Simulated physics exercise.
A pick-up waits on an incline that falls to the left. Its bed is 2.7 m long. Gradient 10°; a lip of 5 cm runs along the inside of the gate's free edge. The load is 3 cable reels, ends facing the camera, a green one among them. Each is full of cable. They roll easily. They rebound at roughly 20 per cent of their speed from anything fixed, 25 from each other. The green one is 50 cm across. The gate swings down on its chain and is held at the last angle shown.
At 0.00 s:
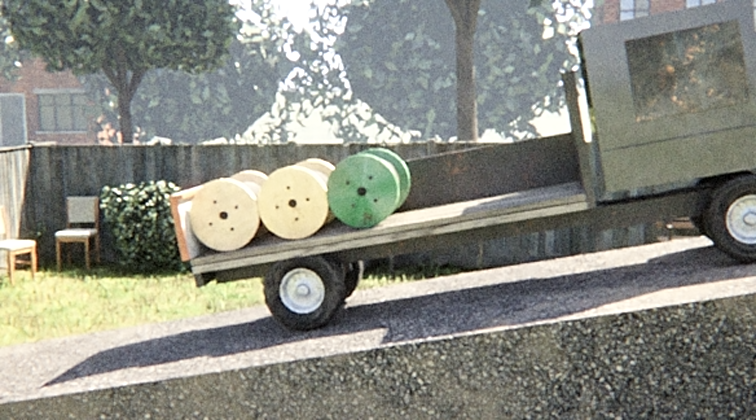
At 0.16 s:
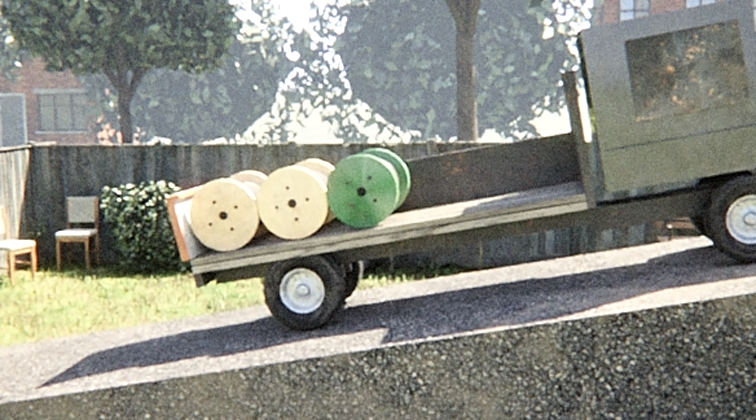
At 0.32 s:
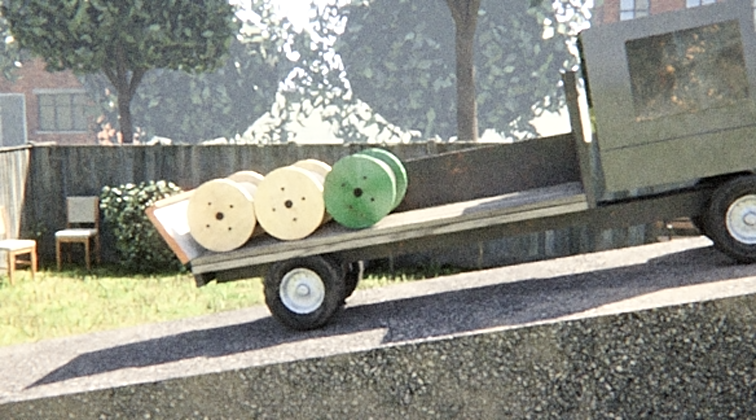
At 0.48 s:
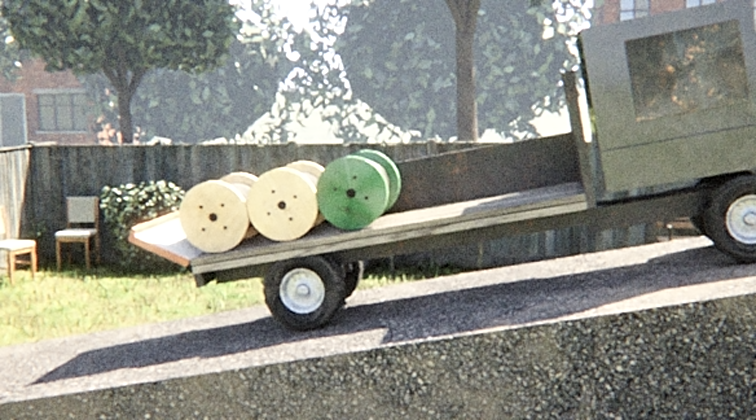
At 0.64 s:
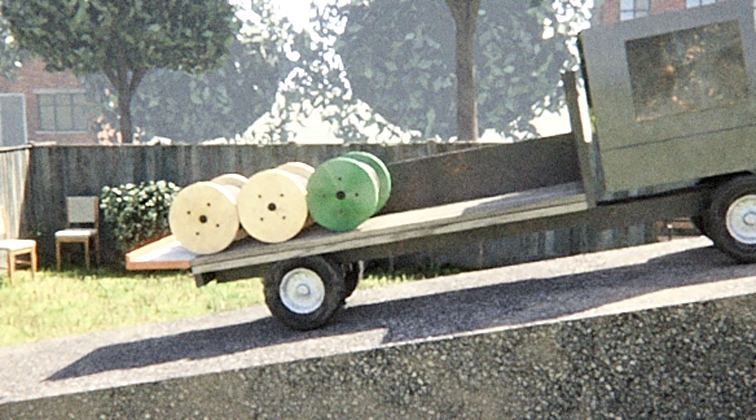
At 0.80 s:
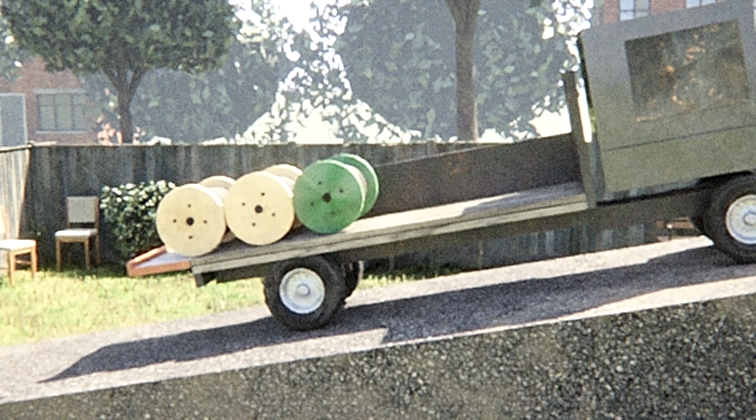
To begin with, three cable reels, two pale and one green, sit side by side against the raised tailgate of a truck parked on a slope. The gate swings down and outward to the left, dipping just below level, while the reels roll a short way left after it, the foremost moving onto the gate.
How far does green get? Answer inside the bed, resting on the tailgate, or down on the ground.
Green is left down on the ground.
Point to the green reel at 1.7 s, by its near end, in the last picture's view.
Around (237, 213).
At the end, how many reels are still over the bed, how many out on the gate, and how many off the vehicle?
0, 0 and 3.
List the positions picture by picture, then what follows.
In the first picture, green (362, 191); gate 80° above level, tip at (174, 198); 3 of the 3 make up the bottom layer on the bed.
In the second picture, green (362, 192); gate 77° above level, tip at (170, 199).
In the third picture, green (358, 192); gate 54° above level, tip at (150, 211).
In the fourth picture, green (351, 193); gate 23° above level, tip at (132, 238).
In the fifth picture, green (341, 195); gate 2° below level, tip at (130, 265).
In the sixth picture, green (327, 198); gate 9° below level, tip at (131, 272).
Then, 1.7 s in, green is on the bed, 35 cm short of the hinge, rolling left; 1 out so far.
Then, 2.9 s in, green is dropping off the gate; 3 out so far.
In the end (4.5 s), green is off the vehicle; 3 out so far.
